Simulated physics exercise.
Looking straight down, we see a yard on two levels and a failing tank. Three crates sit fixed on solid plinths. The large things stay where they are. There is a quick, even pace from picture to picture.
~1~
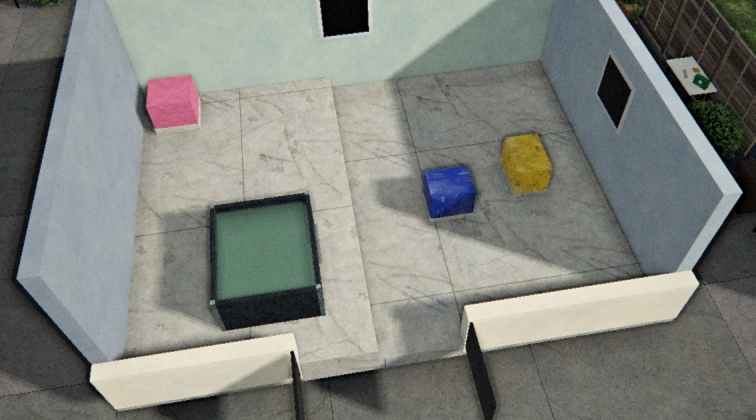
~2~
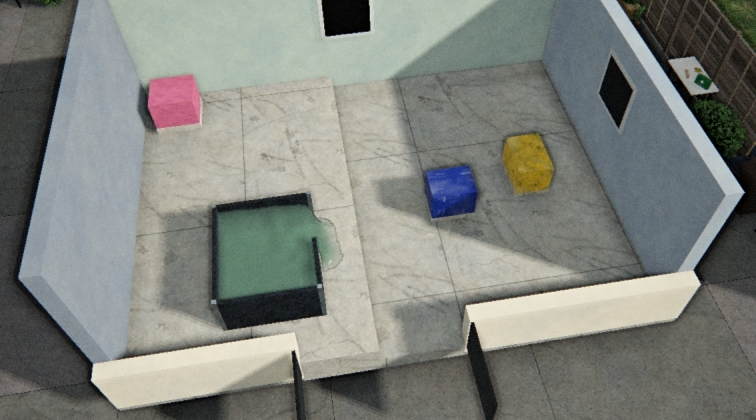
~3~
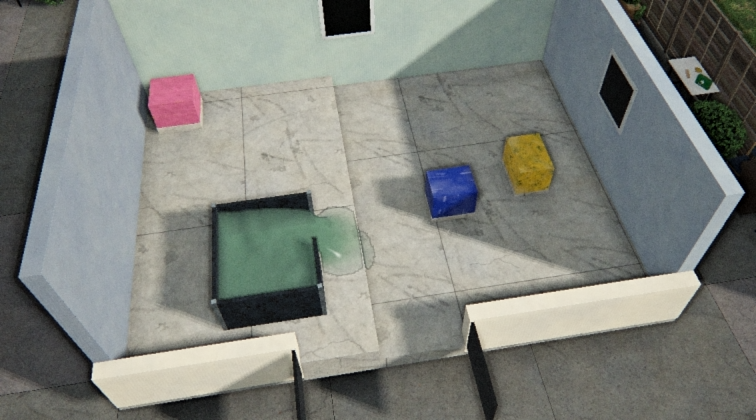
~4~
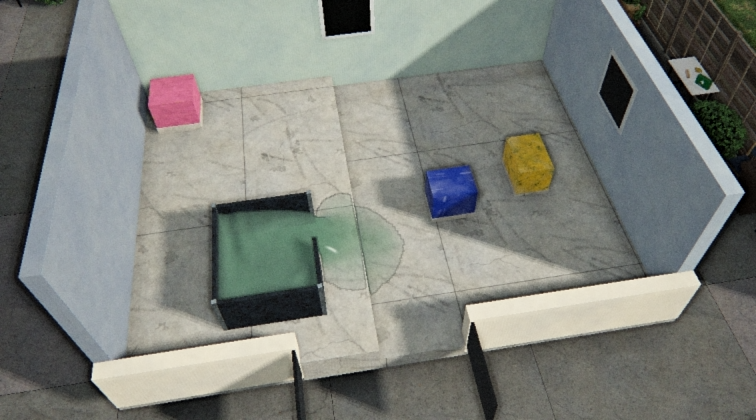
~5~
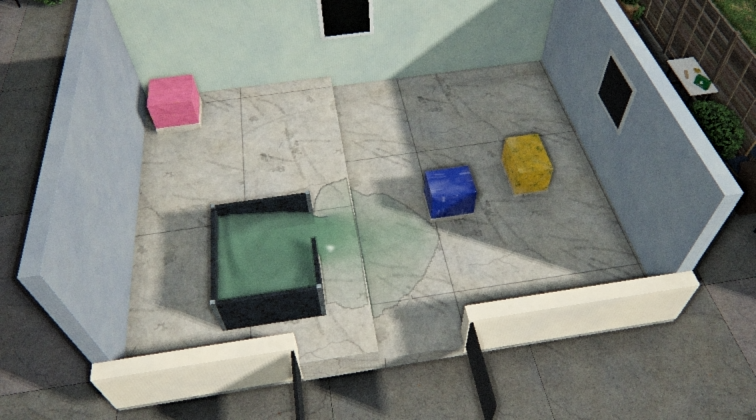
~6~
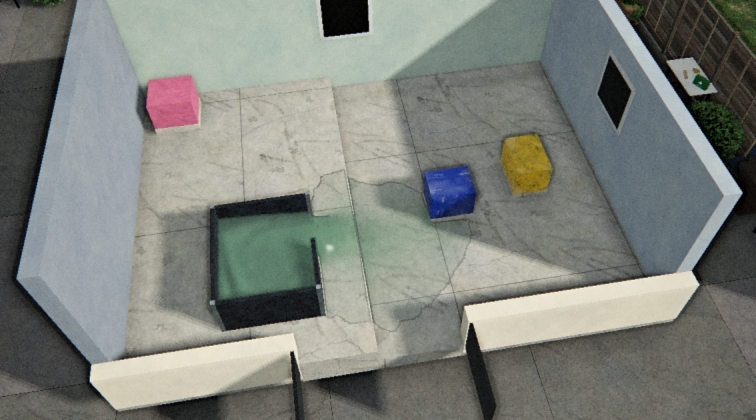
Green water bursts through a gap in the right side of a dark-walled open tank and spreads rightward across the pale marble floor in a widening, thinning sheet, reaching beside the blue block. Seen from high above by a still camera, the walled yard has two levels. A pink block sits at upper left, with blue and yellow blocks right of centre, all unmoving.
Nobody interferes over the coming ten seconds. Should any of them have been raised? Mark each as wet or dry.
Yellow crate: Wet; pink crate: Dry; blue crate: Wet.
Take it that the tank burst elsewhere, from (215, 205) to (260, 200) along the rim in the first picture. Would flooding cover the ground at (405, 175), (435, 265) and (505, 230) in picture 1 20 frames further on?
First spot unwetted, second unwetted, third unwetted.
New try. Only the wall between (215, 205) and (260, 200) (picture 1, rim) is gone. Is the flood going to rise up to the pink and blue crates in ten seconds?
The pink one is reached; the blue one is untouched.
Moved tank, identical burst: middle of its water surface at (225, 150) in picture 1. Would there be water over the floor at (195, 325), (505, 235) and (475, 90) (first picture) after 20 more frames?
As listed: No water, flooded, flooded.
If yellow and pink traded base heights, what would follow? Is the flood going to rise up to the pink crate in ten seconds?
For the pink crate, the answer is that it stays clear.
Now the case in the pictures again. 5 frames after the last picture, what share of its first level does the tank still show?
It works out to roughly 62 percent.
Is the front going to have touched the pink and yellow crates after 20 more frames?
At pink, stays dry; at yellow, got wet.
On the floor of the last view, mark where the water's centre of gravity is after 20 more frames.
I'd place it roughly at (425, 228).
A moment on, water covers 25 % of the floor; the yellow crate not reached, the pink crate not reached, the blue crate water round its plinth.
Next, water covers 40 % of the floor; the yellow crate water round its plinth, the pink crate not reached, the blue crate water round its plinth.
Then, water covers 50 % of the floor; the yellow crate water round its plinth, the pink crate not reached, the blue crate water round its plinth.
Later, water covers 55 % of the floor; the yellow crate water round its plinth, the pink crate not reached, the blue crate water round its plinth.
In the end, water covers 60 % of the floor; the yellow crate was topped, the pink crate stayed above the water, the blue crate was topped.
